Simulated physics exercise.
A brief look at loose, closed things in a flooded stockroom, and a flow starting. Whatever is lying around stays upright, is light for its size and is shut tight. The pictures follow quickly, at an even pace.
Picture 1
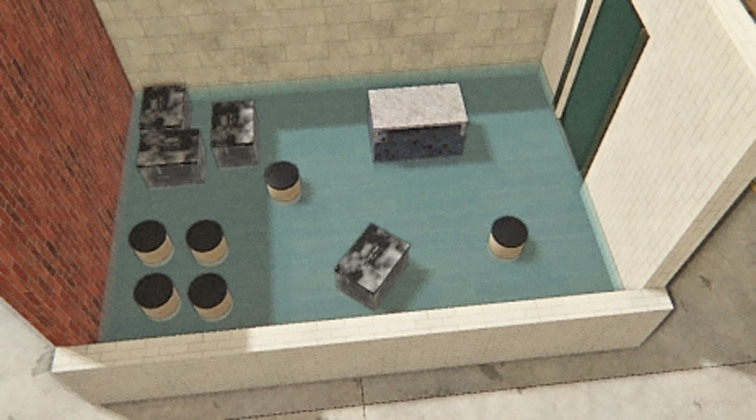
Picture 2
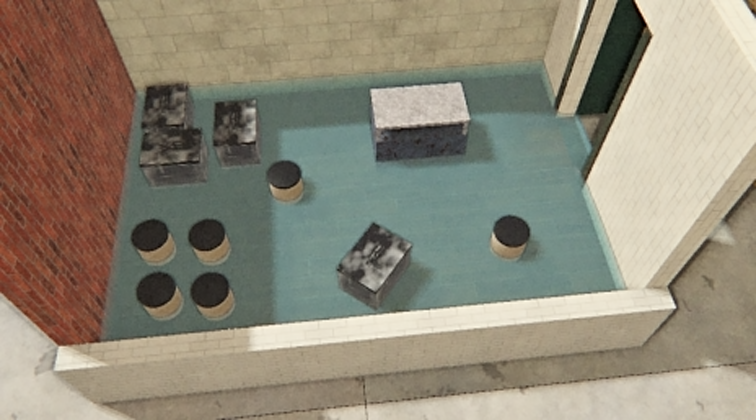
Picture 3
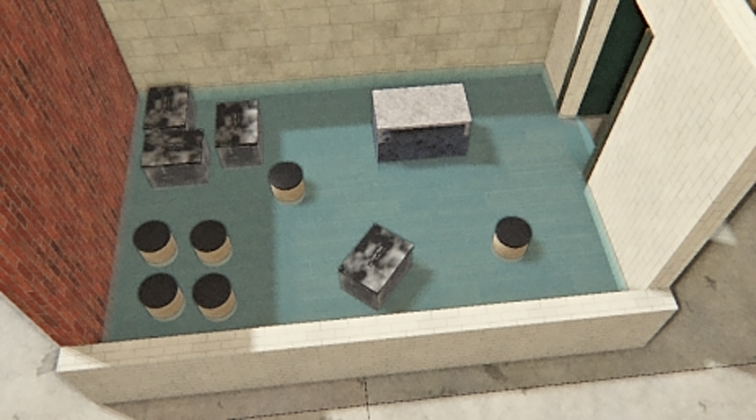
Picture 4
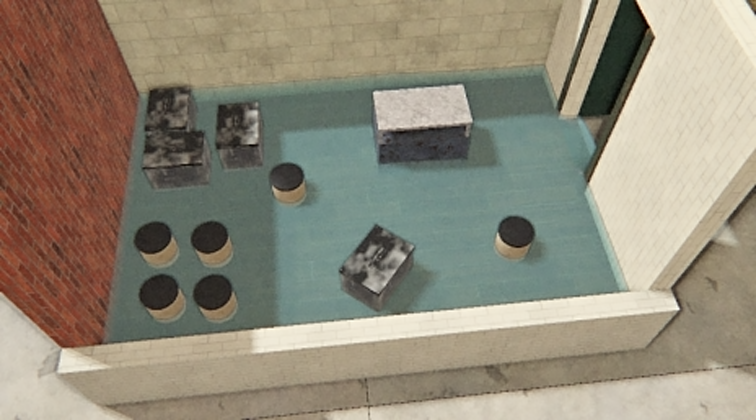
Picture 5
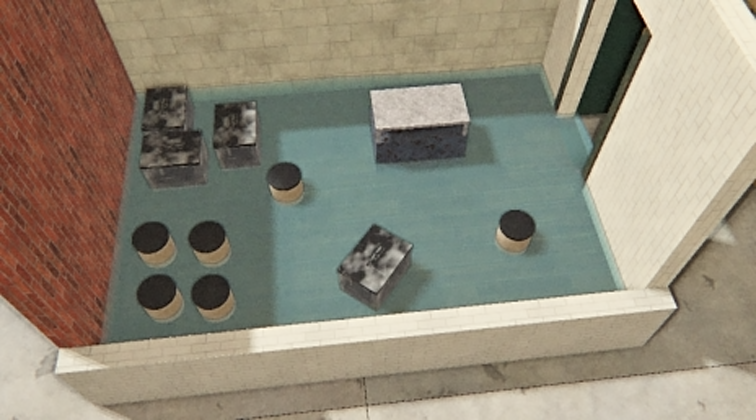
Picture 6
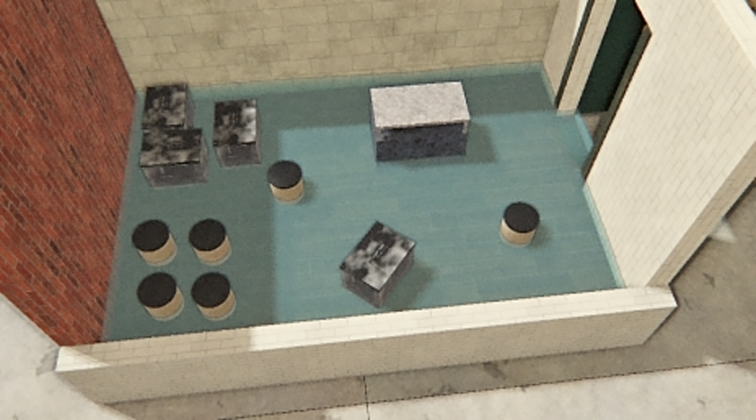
Black-topped round containers and dark, blocky chests sat almost still across a teal, walled floor, until the round one on the right drifted slightly toward the back.
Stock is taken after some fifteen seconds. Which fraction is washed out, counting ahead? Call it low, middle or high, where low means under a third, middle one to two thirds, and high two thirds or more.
Low.
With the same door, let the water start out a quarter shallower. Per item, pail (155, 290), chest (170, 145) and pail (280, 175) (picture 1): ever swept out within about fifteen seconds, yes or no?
Per object: Remained / remained / remained.
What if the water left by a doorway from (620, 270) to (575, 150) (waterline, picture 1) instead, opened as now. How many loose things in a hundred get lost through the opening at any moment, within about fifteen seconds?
Roughly 30 per cent.
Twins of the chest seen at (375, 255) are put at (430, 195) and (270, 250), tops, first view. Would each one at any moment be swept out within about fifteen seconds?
First one makes it out, second one does not escape.
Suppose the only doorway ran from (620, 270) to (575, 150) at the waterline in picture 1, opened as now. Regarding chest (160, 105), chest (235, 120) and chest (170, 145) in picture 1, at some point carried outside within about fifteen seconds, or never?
Outcome by item: Retained / retained / retained.
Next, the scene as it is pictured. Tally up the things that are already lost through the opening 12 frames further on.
The count is 1.
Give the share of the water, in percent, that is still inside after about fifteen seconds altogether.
Near 54 per cent.
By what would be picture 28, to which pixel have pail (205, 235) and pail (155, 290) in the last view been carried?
(268, 236) and (196, 291), roughly.
A moment on, 0 of 10 are out; 10 afloat.
Next, 1 of 10 are out; 9 afloat.
Later, 1 of 10 are out; 9 afloat.
In the end, 1 of 10 are out; 9 afloat.
